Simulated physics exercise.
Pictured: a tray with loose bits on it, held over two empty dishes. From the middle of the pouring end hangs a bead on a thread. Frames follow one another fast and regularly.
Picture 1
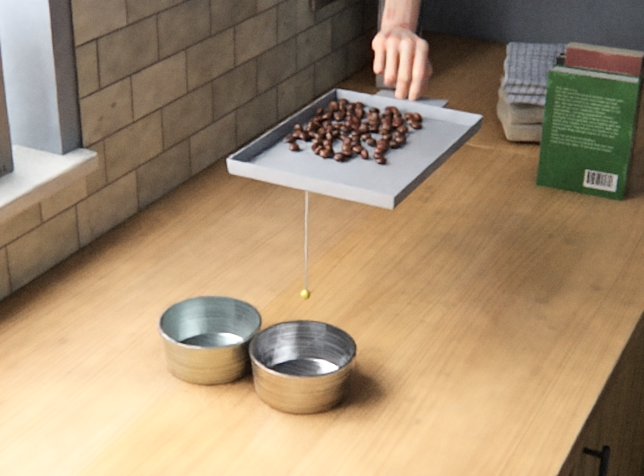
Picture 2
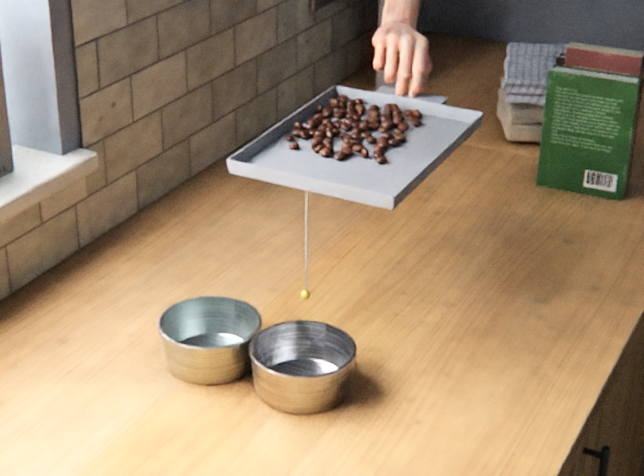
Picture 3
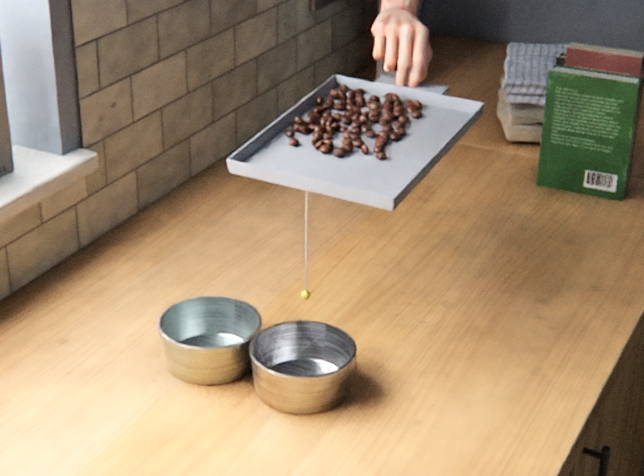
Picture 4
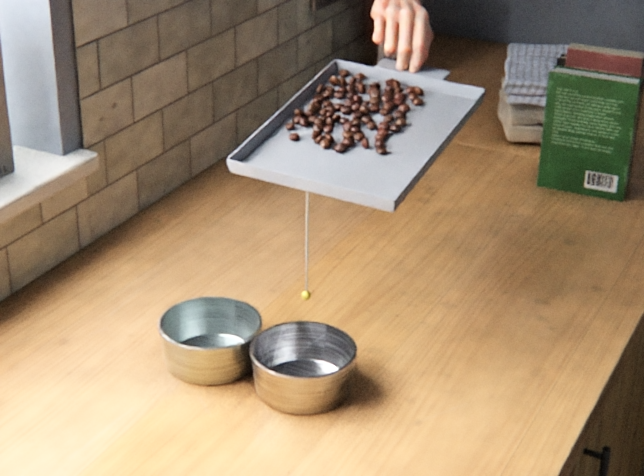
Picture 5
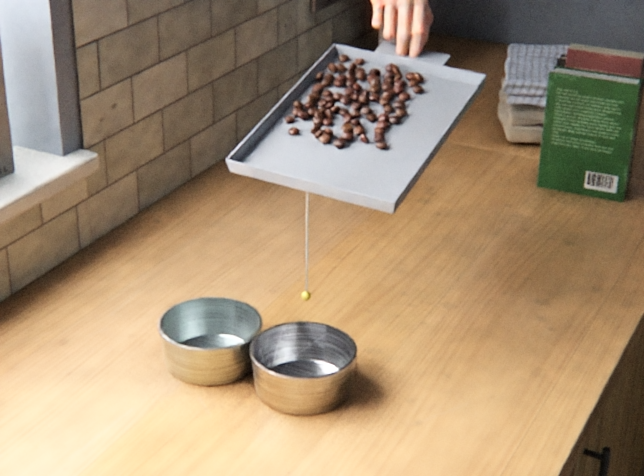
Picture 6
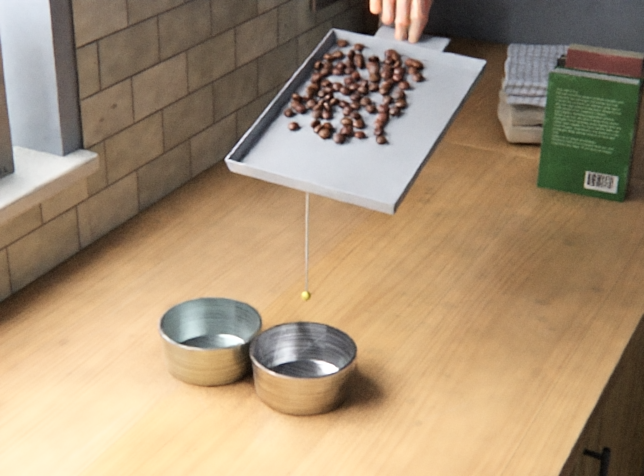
A wooden kitchen counter beside a tiled wall and a window is seen from above at an angle. A hand at the top grips a pale grey tray of small dark brown pieces, with a yellow bead hanging on a thread beneath it, two round metal dishes below, and a green book at right. The hand steadily raises the tray's far end, tilting it toward the viewer, while the camera stays still.
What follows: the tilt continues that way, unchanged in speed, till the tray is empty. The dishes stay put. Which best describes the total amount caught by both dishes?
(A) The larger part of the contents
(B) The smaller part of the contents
The larger part of the contents (A).
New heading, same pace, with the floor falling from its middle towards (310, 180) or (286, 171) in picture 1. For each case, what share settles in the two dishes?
You'd get 80 per cent the first time and 30 per cent the second time.
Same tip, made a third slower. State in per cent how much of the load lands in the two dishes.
About 70 %.
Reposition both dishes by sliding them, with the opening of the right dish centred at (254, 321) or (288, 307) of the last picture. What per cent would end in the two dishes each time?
Close to 40 in a hundred, then close to 30 in a hundred.
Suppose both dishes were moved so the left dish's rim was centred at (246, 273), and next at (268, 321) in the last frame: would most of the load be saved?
Together the dishes get less than a half first, then beyond half.
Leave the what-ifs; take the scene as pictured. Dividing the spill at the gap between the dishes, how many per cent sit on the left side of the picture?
Looks to be around 20 per cent of the spill.
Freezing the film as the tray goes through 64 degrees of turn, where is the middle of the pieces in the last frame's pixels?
The middle of the pieces shows up near (316, 177).
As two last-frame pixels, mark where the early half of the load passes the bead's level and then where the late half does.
First part (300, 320), rest (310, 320).
Just after the last frame, tray tipped steeply; almost all on the tray; about a tenth in the air.
A moment on, tray tipped past a quarter turn; roughly half on the tray; roughly a quarter in the right dish; just a few in the left dish; about a tenth outside both; about a tenth in the air.
Further on, tray tipped past a quarter turn; roughly half in the right dish; about a tenth in the left dish; roughly a quarter outside both.
When it is over, tray tipped past a quarter turn; roughly half in the right dish; about a tenth in the left dish; roughly a quarter outside both.
